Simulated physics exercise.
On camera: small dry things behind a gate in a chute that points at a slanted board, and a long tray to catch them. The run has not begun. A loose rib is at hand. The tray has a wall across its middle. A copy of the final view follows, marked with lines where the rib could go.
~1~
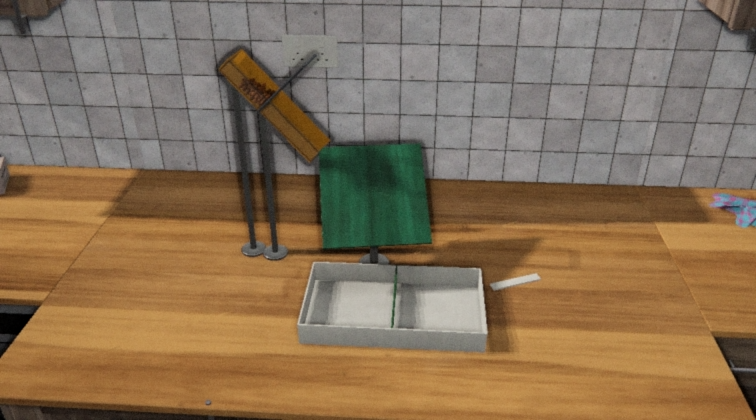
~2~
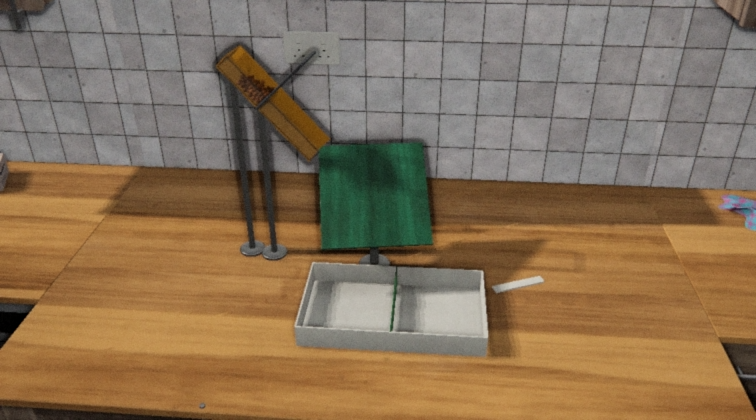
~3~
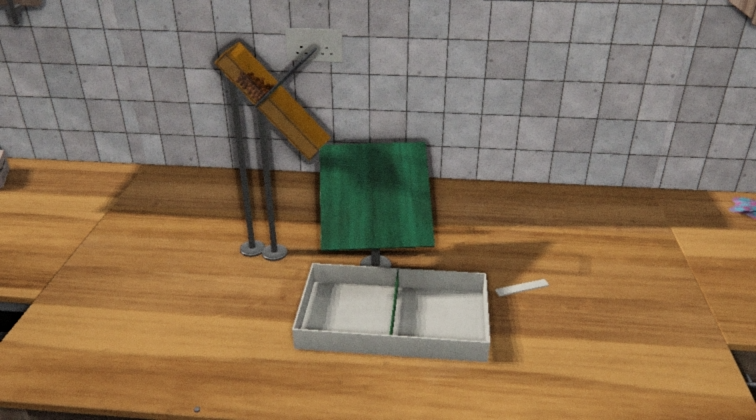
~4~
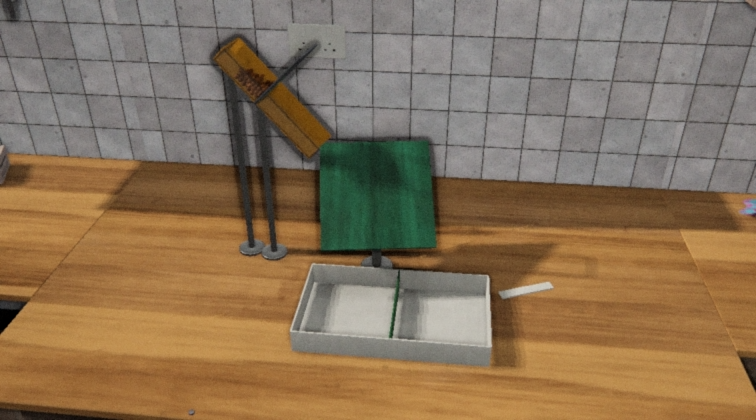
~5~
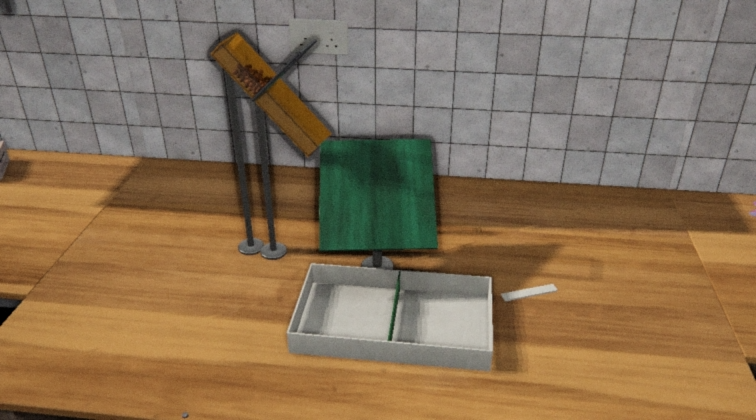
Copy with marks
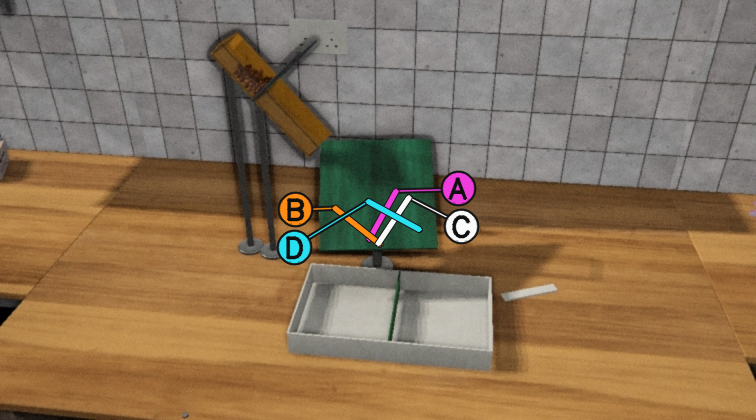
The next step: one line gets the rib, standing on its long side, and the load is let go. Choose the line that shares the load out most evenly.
D is best.
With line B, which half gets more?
Right.
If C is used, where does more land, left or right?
Left.
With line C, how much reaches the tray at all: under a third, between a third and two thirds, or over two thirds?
Over two thirds.
On the marked copy, line A from (396, 191) to (369, 239); line B from (334, 208) to (379, 244); line C from (409, 197) to (378, 243); line D from (368, 201) to (419, 229).
For line A, of what is caught, all but a few in the left half, only a few in the right.
For line B, of what is caught, none at all in the left half, the whole lot in the right.
For line C, of what is caught, all but a few in the left half, only a few in the right.
For line D, of what is caught, close to a third in the left half, close to two thirds in the right.
